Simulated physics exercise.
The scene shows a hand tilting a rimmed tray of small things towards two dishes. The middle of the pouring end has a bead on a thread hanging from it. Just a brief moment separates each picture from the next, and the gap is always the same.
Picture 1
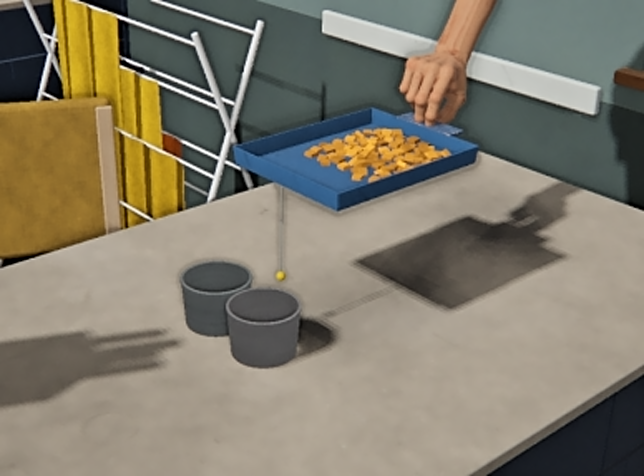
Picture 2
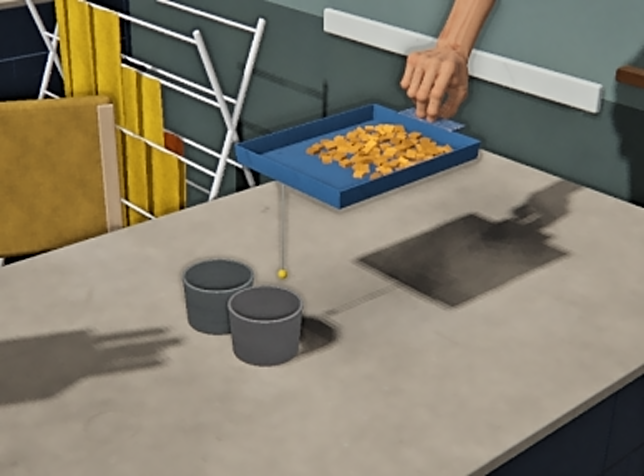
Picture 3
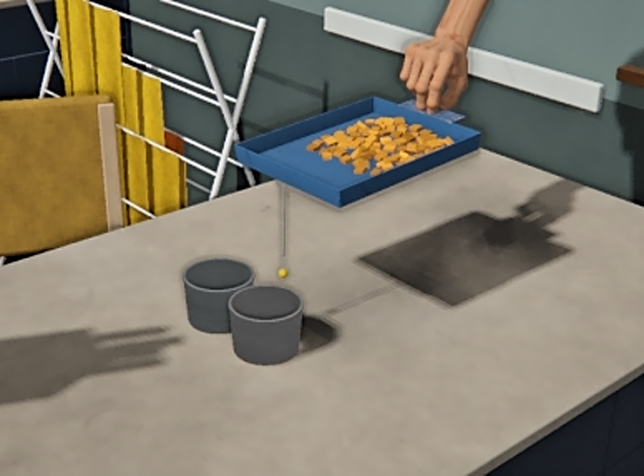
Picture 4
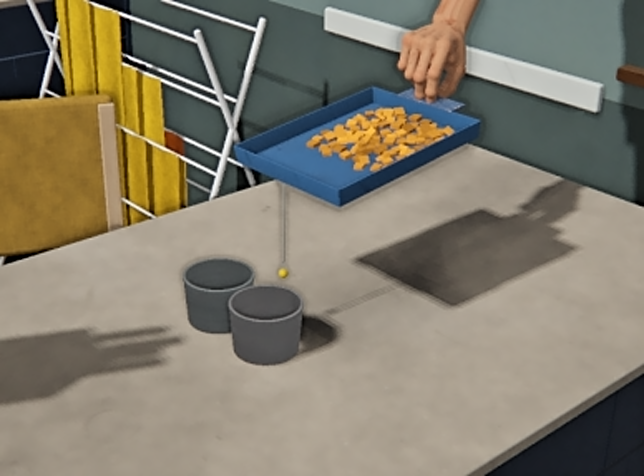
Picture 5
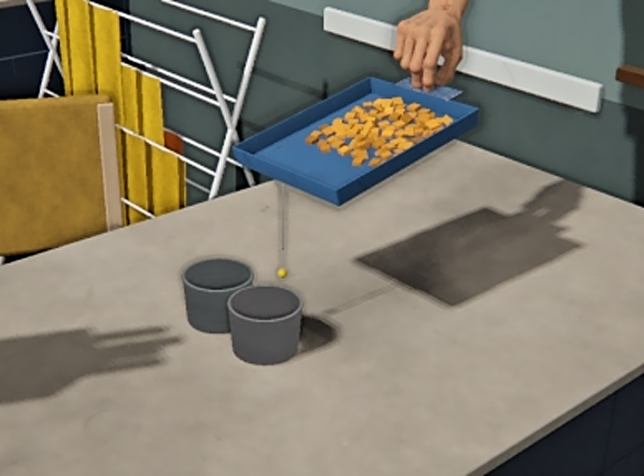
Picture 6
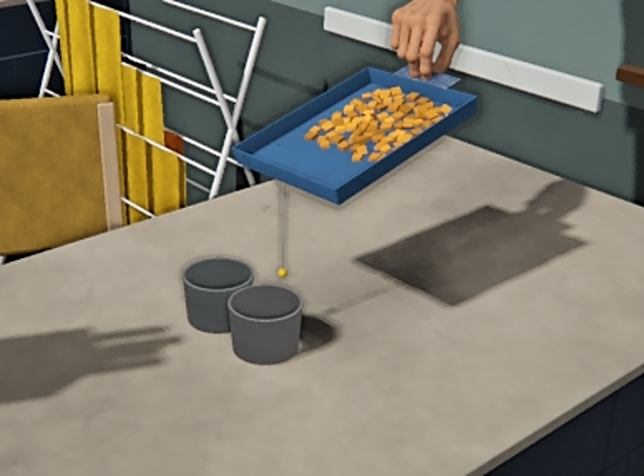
A hand gradually tilts a blue tray of small orange crackers above two gray dishes.
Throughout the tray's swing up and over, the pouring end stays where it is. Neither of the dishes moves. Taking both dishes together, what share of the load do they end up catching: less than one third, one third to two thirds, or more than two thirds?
They catch more than two thirds.
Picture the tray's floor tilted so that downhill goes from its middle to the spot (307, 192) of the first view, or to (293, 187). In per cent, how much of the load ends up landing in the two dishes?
It comes to about 30 per cent the first time and about 50 per cent the second.
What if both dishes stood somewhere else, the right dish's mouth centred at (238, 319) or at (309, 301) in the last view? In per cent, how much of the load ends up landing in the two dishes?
30 per cent the first time, 20 per cent the second time.
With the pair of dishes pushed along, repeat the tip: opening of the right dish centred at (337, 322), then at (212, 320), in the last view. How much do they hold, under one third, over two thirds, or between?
Initially under a third, afterwards under a third.
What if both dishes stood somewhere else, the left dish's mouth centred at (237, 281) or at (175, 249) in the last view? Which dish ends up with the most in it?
First spot: The dish on the left-hand side; second spot: The dish on the right-hand side.
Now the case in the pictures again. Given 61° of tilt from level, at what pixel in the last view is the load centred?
Roughly at (282, 156).
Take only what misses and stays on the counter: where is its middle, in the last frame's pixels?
Check roughly (219, 376) and you'll find the middle.
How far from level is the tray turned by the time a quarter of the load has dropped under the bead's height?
Somewhere near 110 degrees, I'd say.
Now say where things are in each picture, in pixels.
Corners of the pouring end at (236, 147) and (338, 193), level; middle of the load at (388, 158), small crackers; left dish at (189, 306); right dish at (236, 336); bead on its thread at (281, 276), in the first frame.
Corners of the pouring end at (237, 145) and (340, 191), level; middle of the load at (389, 155), in the second frame.
Corners of the pouring end at (237, 145) and (340, 189), tipped barely, lowest at the left corner; middle of the load at (390, 149), in the third frame.
Corners of the pouring end at (236, 146) and (338, 189), tipped a little, lowest at the left corner; middle of the load at (390, 142), in the fourth frame.
Corners of the pouring end at (235, 147) and (337, 189), tipped a little, lowest at the left corner; middle of the load at (388, 134), in the fifth frame.
Corners of the pouring end at (234, 148) and (336, 188), tipped clearly, lowest at the left corner; middle of the load at (387, 127); left dish at (191, 302); right dish at (237, 332), in the sixth frame.
Soon after the last picture, tray tipped steeply; nearly all on the tray; a stray few in the air.
A little later, tray tipped past a quarter turn; most on the tray; a stray few in the right dish; a stray few in the left dish; a stray few outside both; a stray few in the air.
Later still, tray tipped past a quarter turn; about a quarter in the right dish; about half in the left dish; about a quarter outside both.
At rest, tray tipped past a quarter turn; about a quarter in the right dish; about half in the left dish; about a quarter outside both.
